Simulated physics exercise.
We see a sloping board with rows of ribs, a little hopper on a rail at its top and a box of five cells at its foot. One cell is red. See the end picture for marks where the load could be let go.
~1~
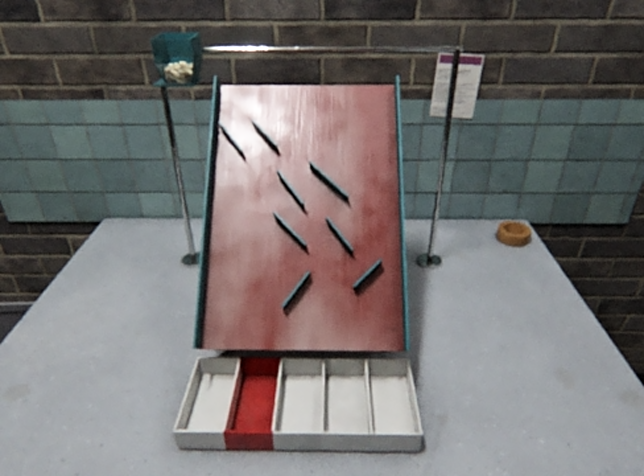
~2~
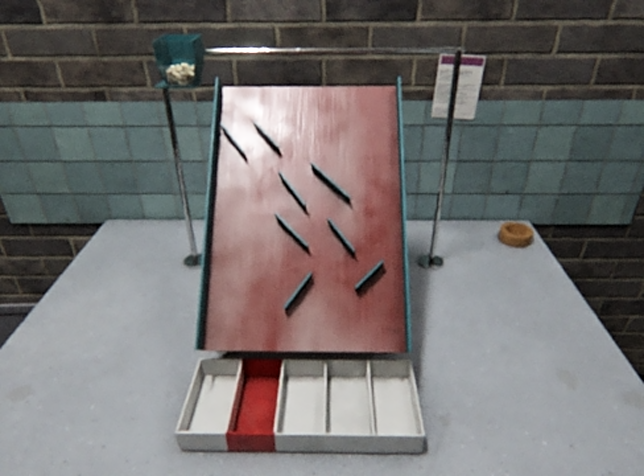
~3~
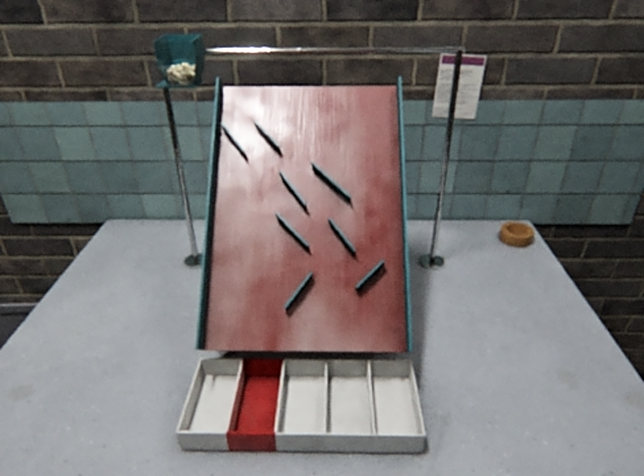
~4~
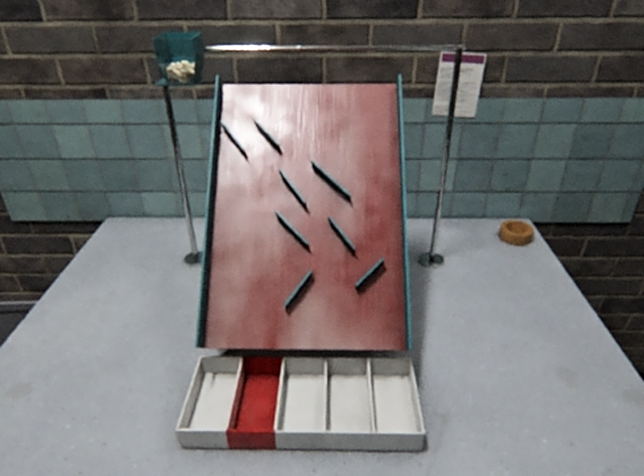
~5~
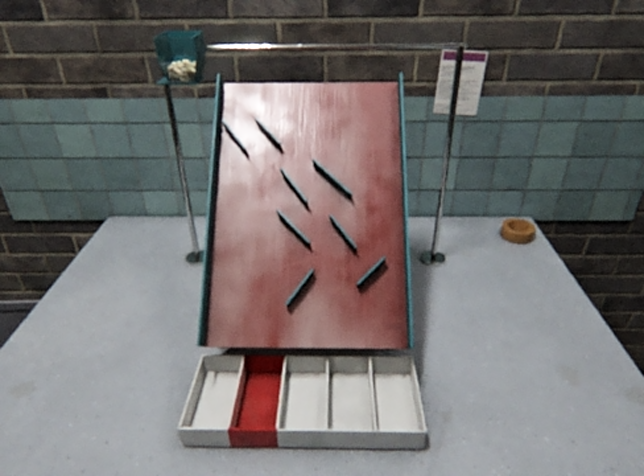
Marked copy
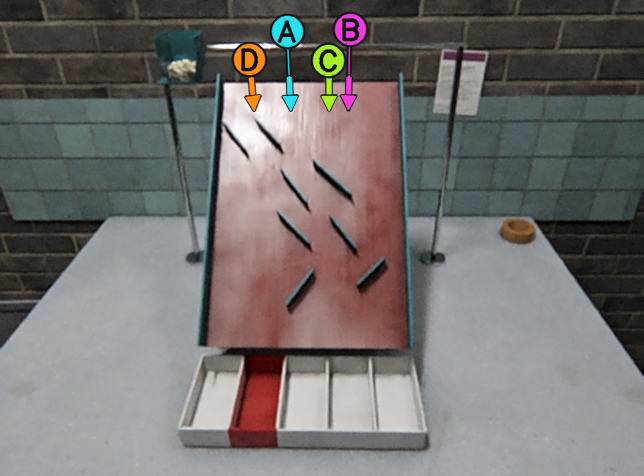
A sloping reddish board with dark ribs stood above a box of five cells, one red, while a small hopper of white beans sat at its upper left; nothing on it visibly moved.
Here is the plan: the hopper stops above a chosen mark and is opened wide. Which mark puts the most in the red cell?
D beats the others.
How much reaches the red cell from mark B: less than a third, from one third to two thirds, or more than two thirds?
Less than a third.
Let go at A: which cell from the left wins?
The fourth from the left.
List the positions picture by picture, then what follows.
Hopper at (182, 71), white beans, door shut, in the first picture.
Ribs (221, 123) to (243, 152), (254, 121) to (279, 147), (279, 172) to (305, 205), in the second picture.
Ribs (312, 162) to (351, 197), (276, 213) to (308, 246), (329, 218) to (355, 251), in the third picture.
Ribs (285, 306) to (311, 270), (356, 285) to (384, 258), in the fourth picture.
Red cell at (253, 437), number 2 of 5 from the left, in the fifth picture.
On the marked copy, mark A meets the board at (290, 105); mark B meets the board at (348, 104); mark C meets the board at (329, 105); mark D meets the board at (253, 105).
If A is chosen, a stray few in the red cell, nearly all in other cells.
If B is chosen, a stray few in the red cell, nearly all in other cells.
If C is chosen, a stray few in the red cell, nearly all in other cells.
If D is chosen, about a third in the red cell, about half in other cells, a small part outside the box.
